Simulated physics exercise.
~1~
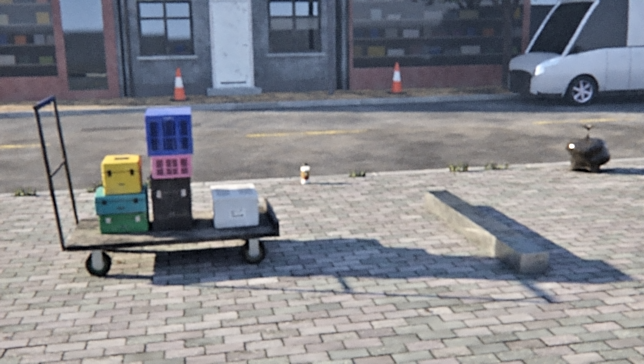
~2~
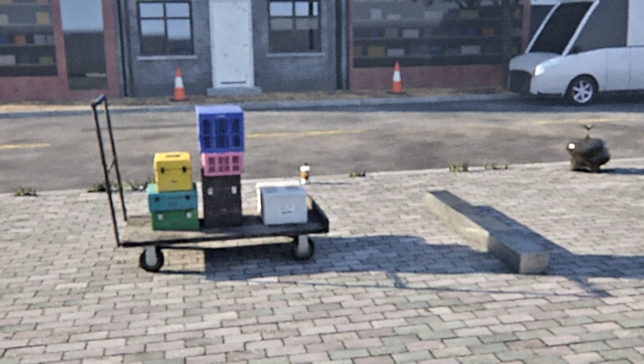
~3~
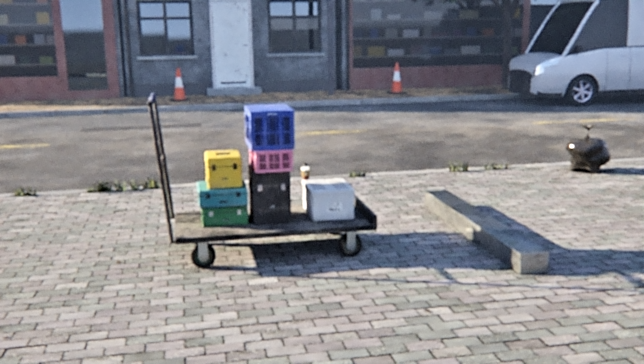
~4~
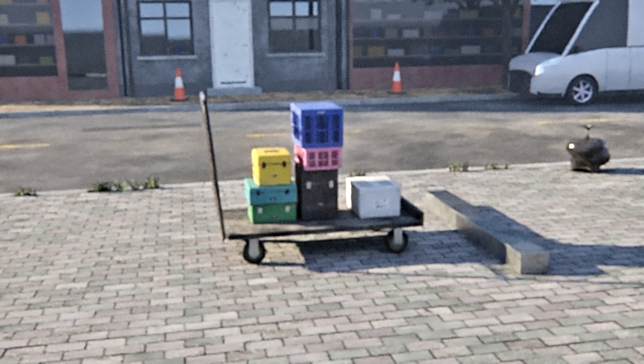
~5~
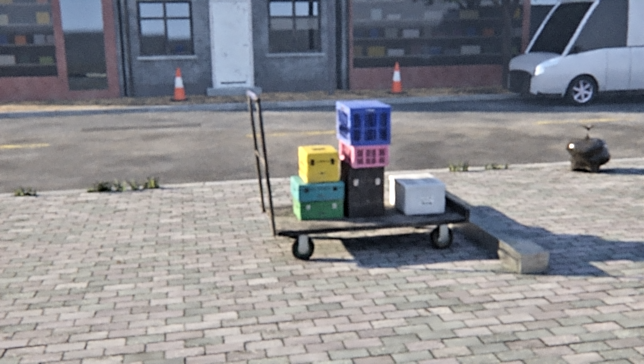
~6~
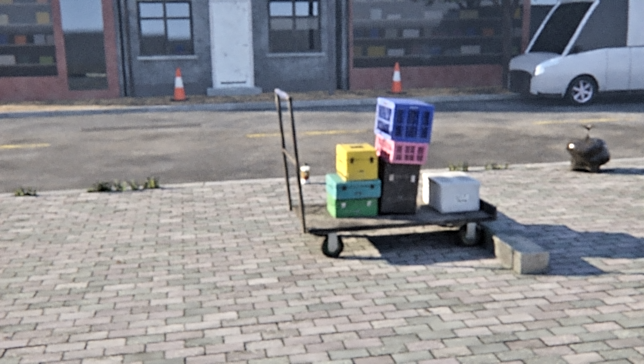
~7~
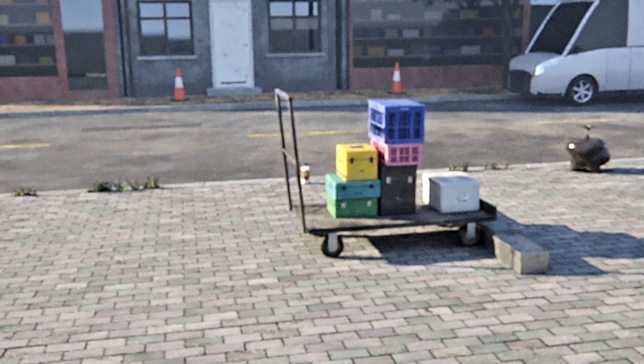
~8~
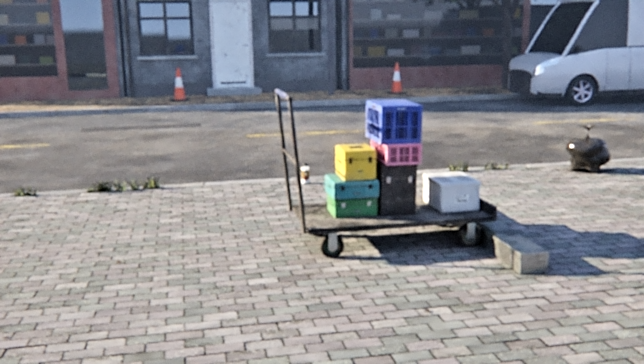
The clip shows a flatbed trolley stacked with coloured boxes and crates rolling right across a paved area until it stops against a low kerb. The blue and pink crates shift slightly, then everything settles with the whole load still on the deck.
